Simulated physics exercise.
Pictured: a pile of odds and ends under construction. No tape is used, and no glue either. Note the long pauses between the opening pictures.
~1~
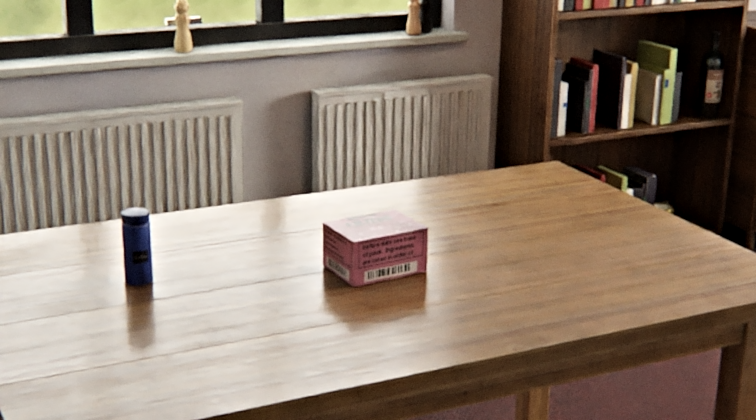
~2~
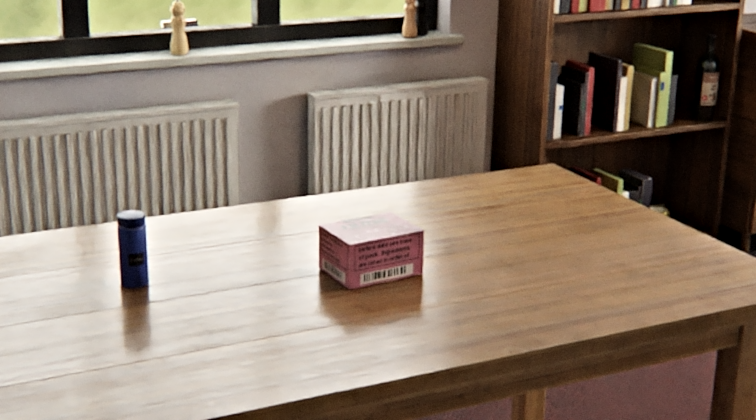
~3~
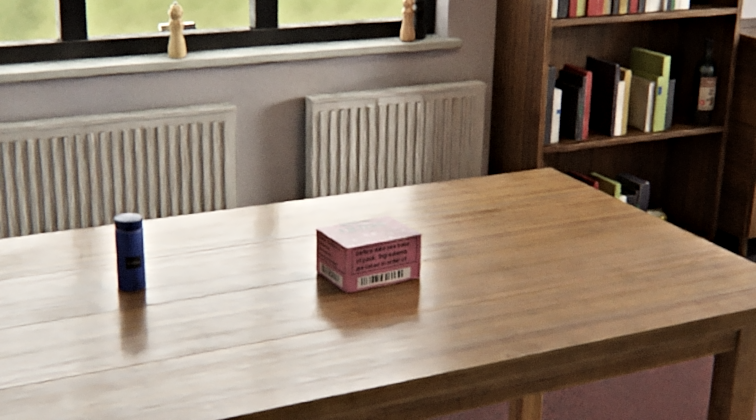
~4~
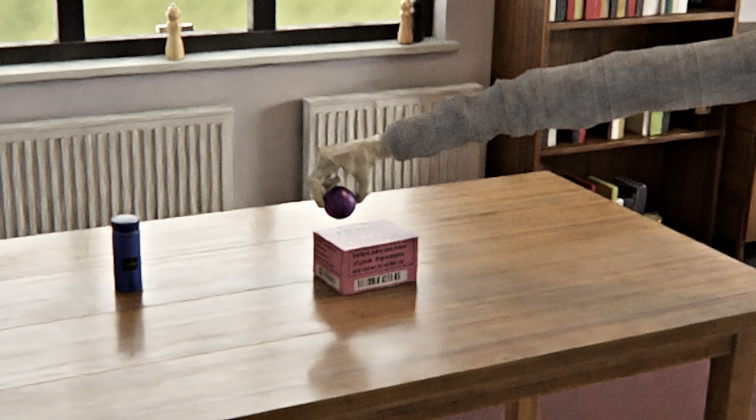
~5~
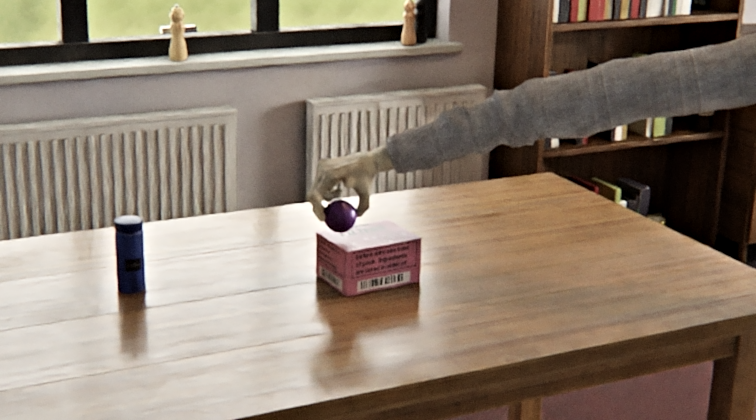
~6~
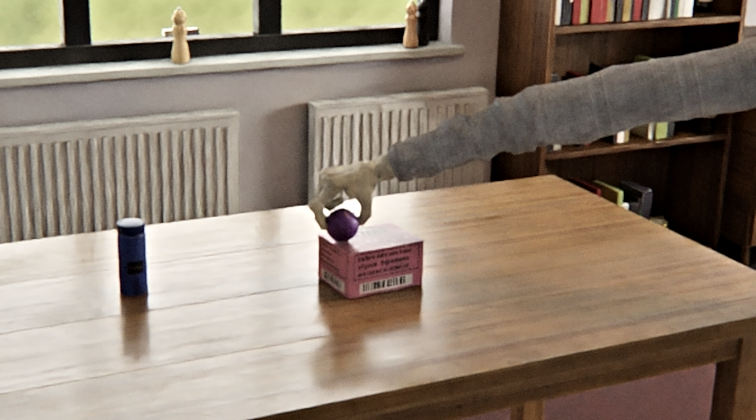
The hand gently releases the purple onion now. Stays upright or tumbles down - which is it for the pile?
The pile stays upright.
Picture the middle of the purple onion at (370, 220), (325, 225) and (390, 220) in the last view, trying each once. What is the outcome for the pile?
For the first case the pile survives; for the second, it falls over; for the third, it survives.
Then, 0.70 s on from there, no change.
Then, 1.60 s on from there, purple onion resting near (342, 225).
In the end, all 3 unmoved. At the end, from the last picture's camera, purple onion near (341, 225). The pile keeps its balance.
